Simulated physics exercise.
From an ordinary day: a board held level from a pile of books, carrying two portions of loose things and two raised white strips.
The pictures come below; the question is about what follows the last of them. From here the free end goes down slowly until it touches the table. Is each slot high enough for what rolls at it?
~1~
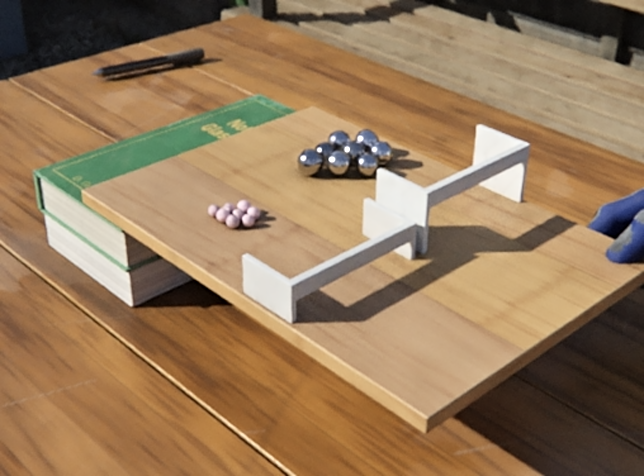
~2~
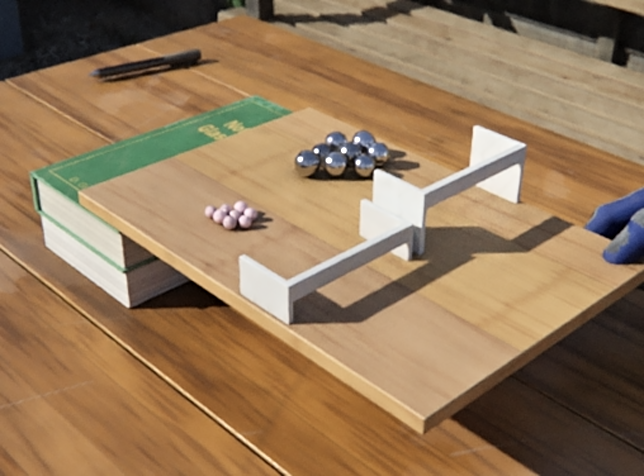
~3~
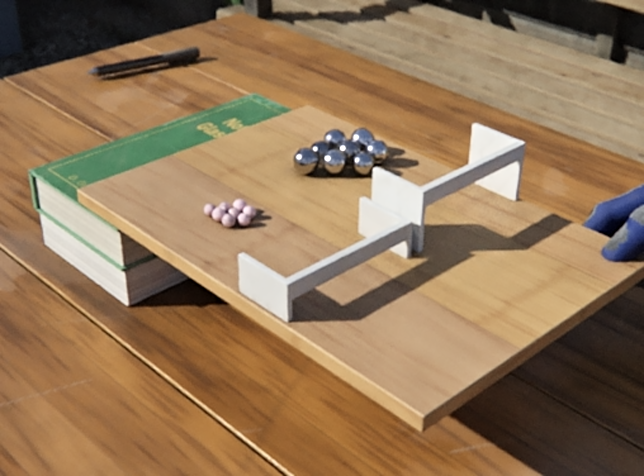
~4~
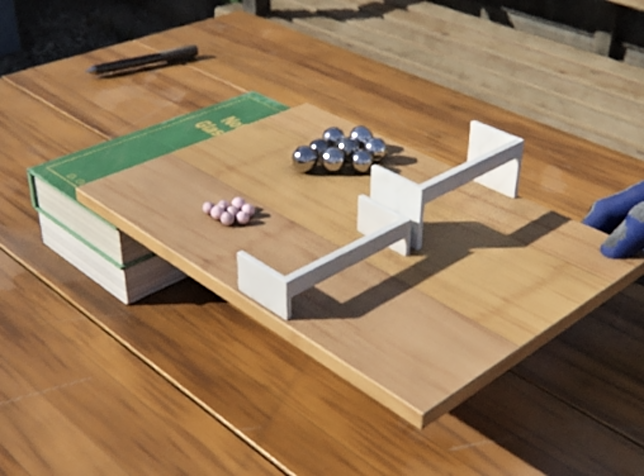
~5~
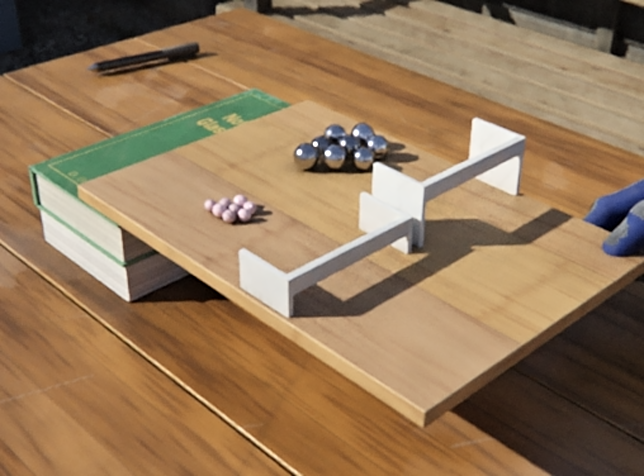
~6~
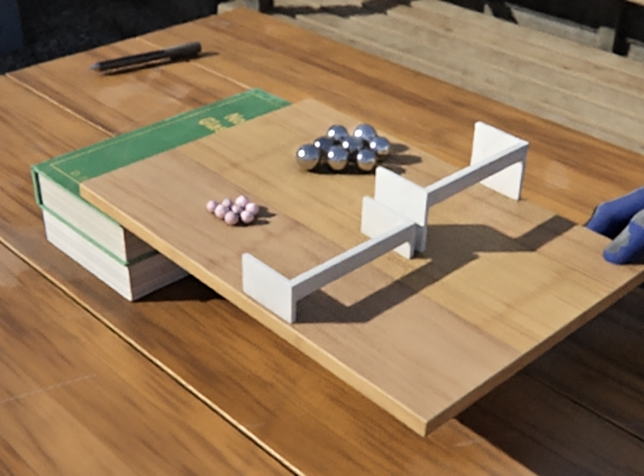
The near handful travels onward, the far handful travels onward.
Then, 0.38 s later than the last frame, board sloping at 11°; near handful on its way down; far handful on its way down.
Then, 0.71 s later than the last frame, board resting at 14°; near handful every one past its gate; far handful every one past its gate.
When it is over, board resting at 14°; near handful every one past its gate; far handful every one past its gate.
